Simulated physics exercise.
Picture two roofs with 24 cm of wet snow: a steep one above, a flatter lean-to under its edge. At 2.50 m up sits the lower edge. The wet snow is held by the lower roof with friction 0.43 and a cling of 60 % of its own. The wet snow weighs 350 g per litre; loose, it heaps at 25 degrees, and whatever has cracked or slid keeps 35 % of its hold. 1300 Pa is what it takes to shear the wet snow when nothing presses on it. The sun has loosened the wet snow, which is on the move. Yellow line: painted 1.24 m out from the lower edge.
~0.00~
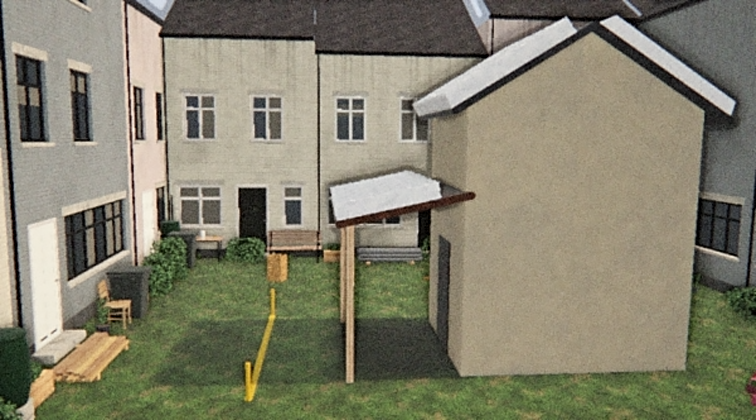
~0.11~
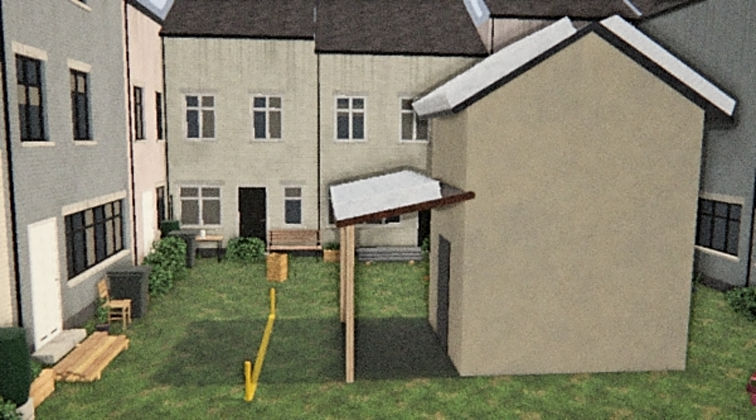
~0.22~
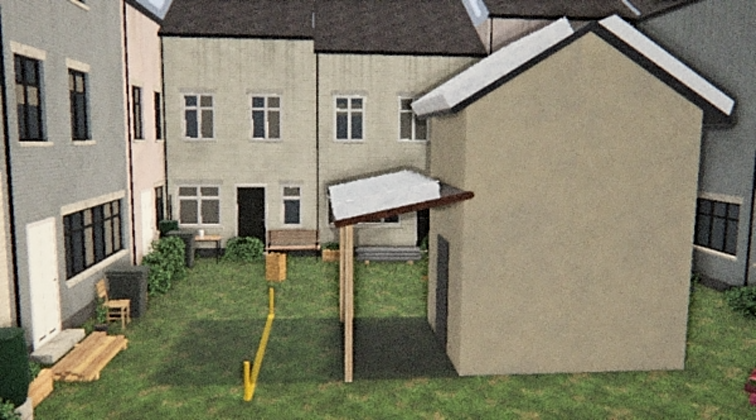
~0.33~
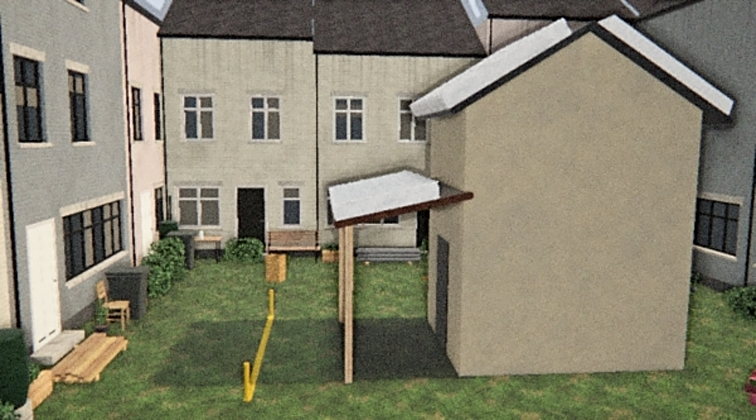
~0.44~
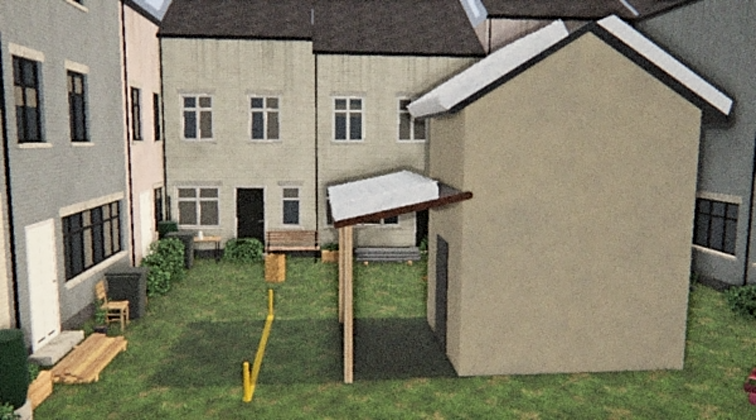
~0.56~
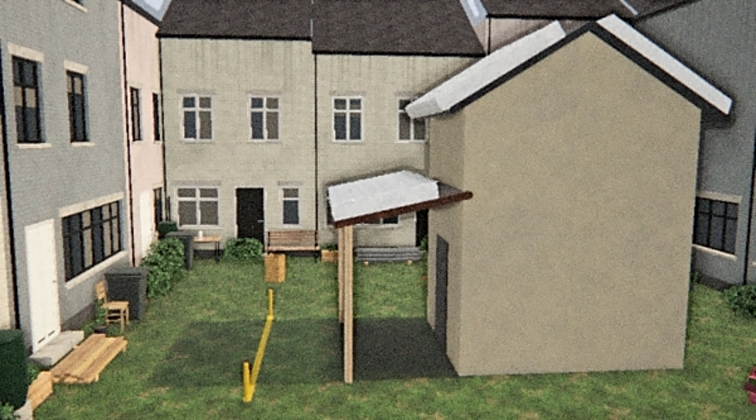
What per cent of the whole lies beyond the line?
Roughly 0 %.
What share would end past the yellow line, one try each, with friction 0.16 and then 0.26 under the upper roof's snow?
16 %, then 6 %.
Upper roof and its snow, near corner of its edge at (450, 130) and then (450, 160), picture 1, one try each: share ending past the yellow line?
Roughly 0 per cent first and 0 per cent second.
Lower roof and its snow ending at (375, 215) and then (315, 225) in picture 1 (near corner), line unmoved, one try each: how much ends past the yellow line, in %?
7 %, then 0 %.
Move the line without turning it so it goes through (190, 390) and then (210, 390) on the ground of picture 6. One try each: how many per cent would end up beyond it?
0 %, then 0 %.
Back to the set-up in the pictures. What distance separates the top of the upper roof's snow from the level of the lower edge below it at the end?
1.0 m, give or take.
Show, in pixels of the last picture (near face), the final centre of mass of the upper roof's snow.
Estimated pixel: (377, 181).
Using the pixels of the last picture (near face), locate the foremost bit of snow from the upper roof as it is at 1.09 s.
Position: About (412, 159).
By 1.09 s, none is below the lower edge and 0 % is past the line.
By 1.73 s, none is below the lower edge and 0 % is past the line.
By 2.36 s, none is below the lower edge and 0 % is past the line.
By 3.00 s, none is below the lower edge and 0 % is past the line.
By 3.50 s, at the end, none is below the lower edge and 0 % is past the line.
